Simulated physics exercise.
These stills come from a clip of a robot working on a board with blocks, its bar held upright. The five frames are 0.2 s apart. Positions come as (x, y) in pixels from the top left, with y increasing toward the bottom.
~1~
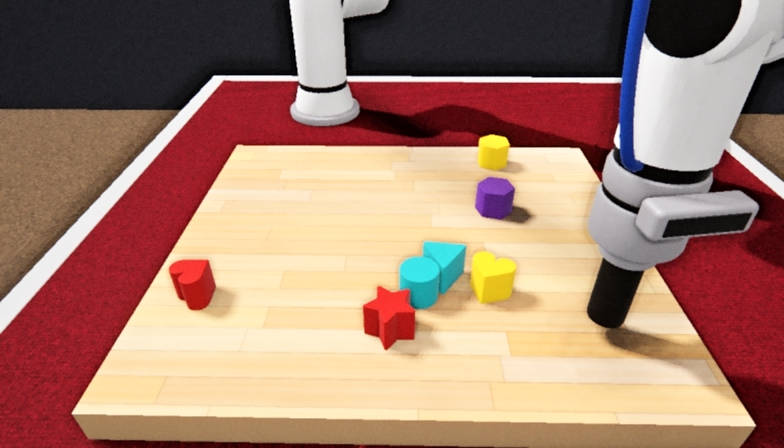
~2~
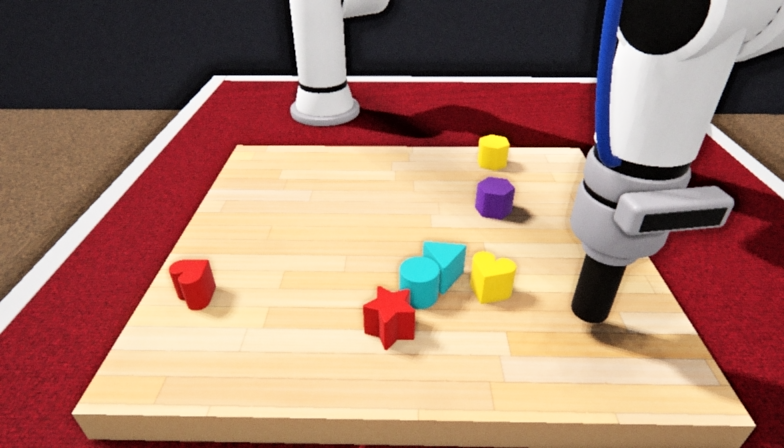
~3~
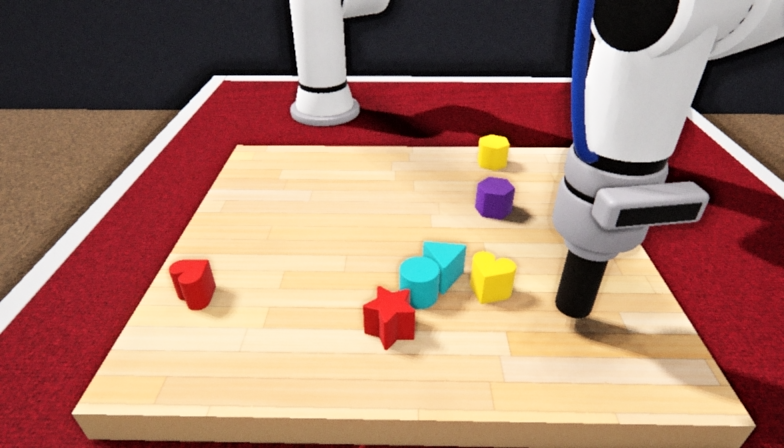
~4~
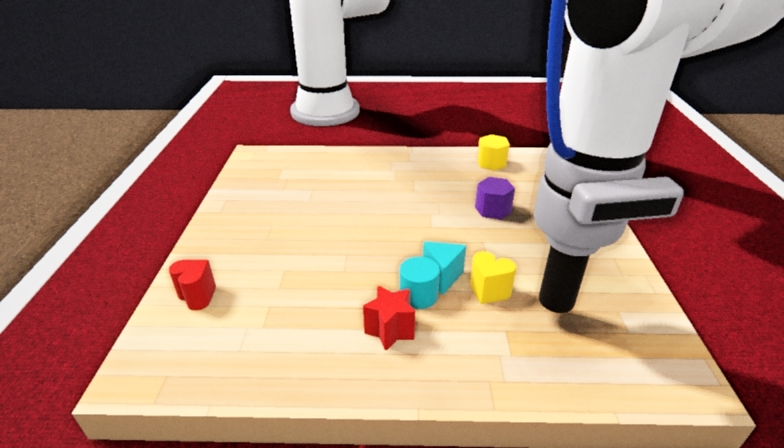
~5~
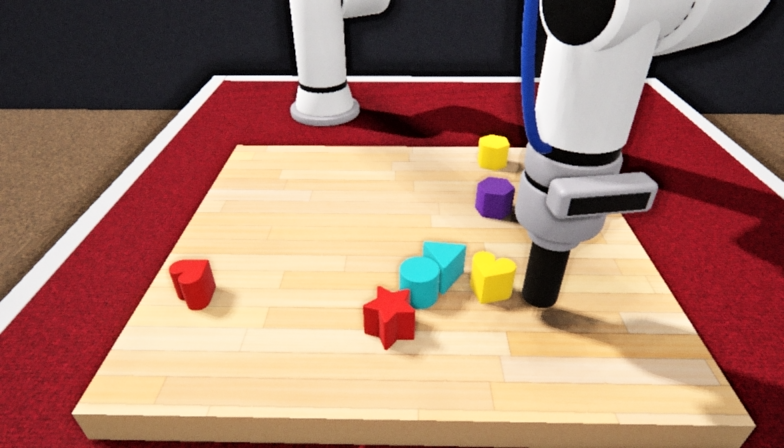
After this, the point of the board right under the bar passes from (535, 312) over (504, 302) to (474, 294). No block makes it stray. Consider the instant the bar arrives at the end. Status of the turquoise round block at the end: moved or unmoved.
It holds its position.
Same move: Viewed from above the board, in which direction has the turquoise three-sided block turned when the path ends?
Seen from above, counterclockwise.
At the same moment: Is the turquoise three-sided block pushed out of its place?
Answer: Yes.
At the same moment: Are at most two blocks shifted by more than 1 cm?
Yes, it checks out.
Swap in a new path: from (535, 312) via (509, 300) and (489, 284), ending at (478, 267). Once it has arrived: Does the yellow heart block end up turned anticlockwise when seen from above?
Yes.
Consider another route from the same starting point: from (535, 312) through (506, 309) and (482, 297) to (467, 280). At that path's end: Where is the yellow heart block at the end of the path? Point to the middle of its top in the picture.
Near (463, 234).
The first path, step by step. Halfway along, bar (506, 287); turquoise three-sided block (442, 249); yellow heart block (477, 257).
At the end, bar (476, 279); turquoise round block still; turquoise three-sided block (425, 241), turned 30° anticlockwise; yellow heart block (454, 246), turned 20° clockwise.
